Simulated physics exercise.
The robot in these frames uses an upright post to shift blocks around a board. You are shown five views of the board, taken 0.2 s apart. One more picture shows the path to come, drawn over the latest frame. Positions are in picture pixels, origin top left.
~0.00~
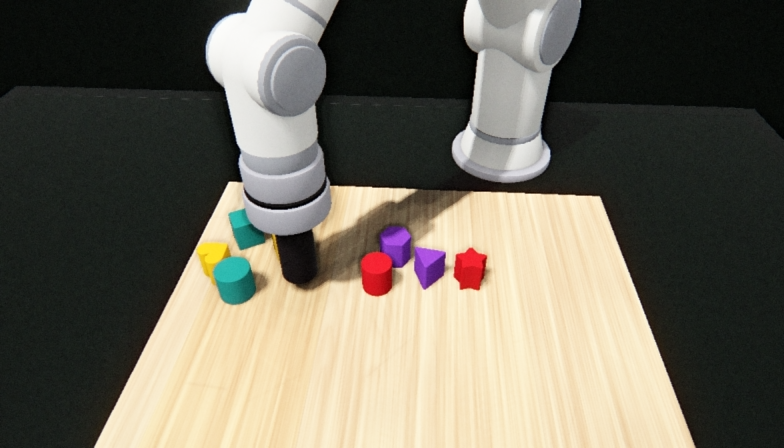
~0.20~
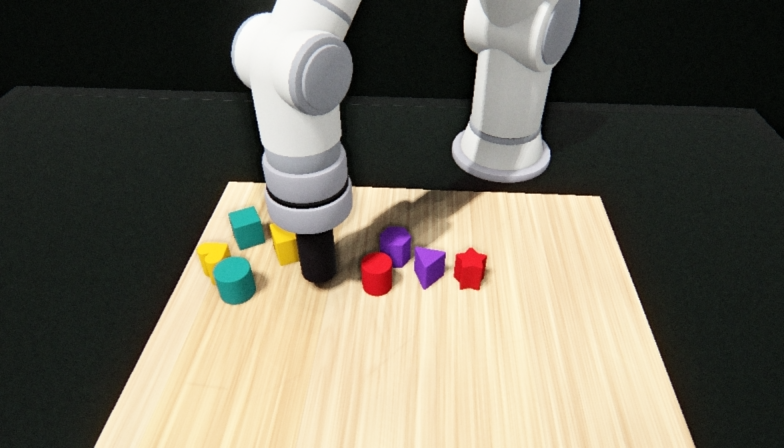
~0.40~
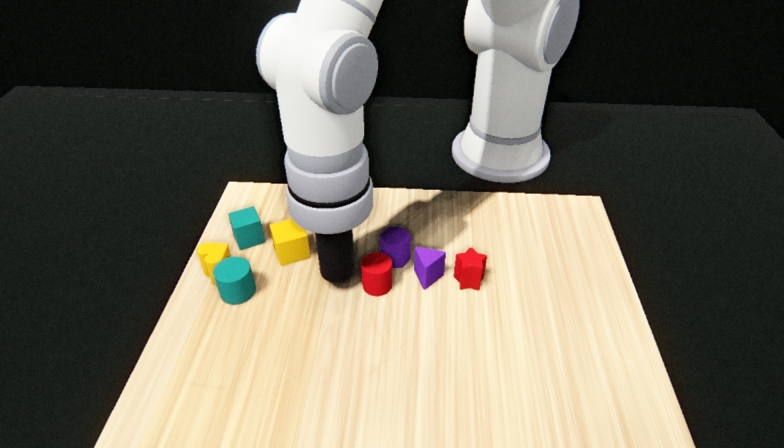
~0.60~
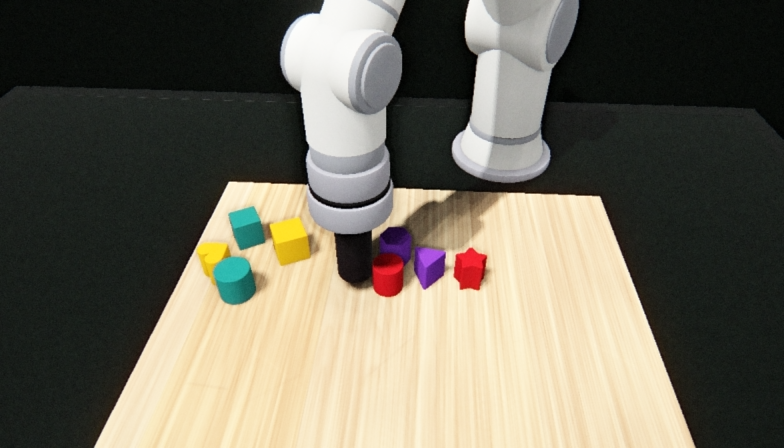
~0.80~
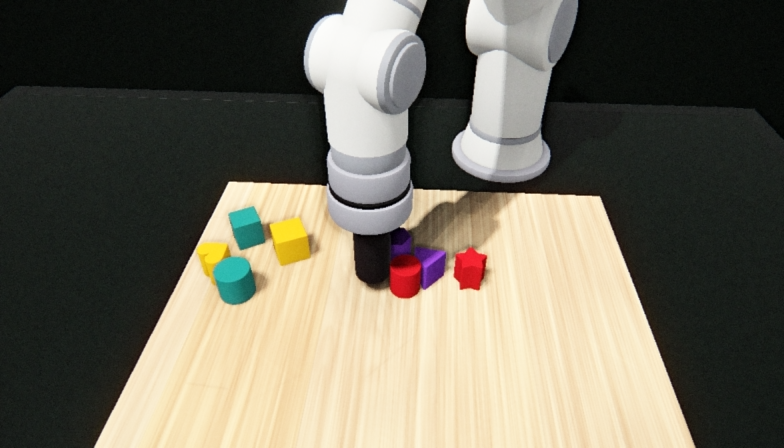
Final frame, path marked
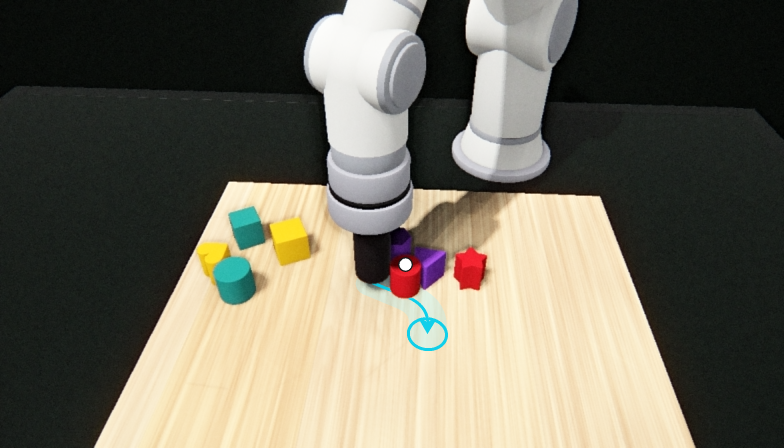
At first, a robot arm's black post stands between a cluster of teal and yellow blocks and a group of red and purple ones on a wooden board. The post slides right across the gap, then pushes the red cylinder a short way right, up against the purple triangular block.
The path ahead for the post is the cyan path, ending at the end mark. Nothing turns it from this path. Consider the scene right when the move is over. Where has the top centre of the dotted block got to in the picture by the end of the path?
In the picture, that point is around (458, 278).
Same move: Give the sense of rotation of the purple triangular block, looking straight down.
It twists against the clock when seen from above.
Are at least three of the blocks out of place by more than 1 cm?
I'd say no.
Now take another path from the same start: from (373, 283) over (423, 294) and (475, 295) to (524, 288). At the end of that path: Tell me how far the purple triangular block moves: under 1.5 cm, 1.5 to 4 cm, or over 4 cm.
My estimate: In the 1.5 to 4 cm range.
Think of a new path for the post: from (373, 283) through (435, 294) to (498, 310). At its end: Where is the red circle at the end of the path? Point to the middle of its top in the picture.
So, by the moment the path ends, you'll find the top centre of the red circle at (539, 291).
Drawn move, from (373, 283) via (400, 294) and (423, 309), ending at (427, 334); the dot is on the red circle.
What follows on the original path. One third of the way, post (400, 282); red circle (434, 272); purple triangular block (443, 255), turned 50° anticlockwise.
Two thirds of the way, post (424, 297); red circle (457, 277); purple triangular block (444, 255), turned 55° anticlockwise.
At the end, post (428, 322); purple hexagon still; red circle (458, 278); purple triangular block (444, 255), turned 55° anticlockwise.
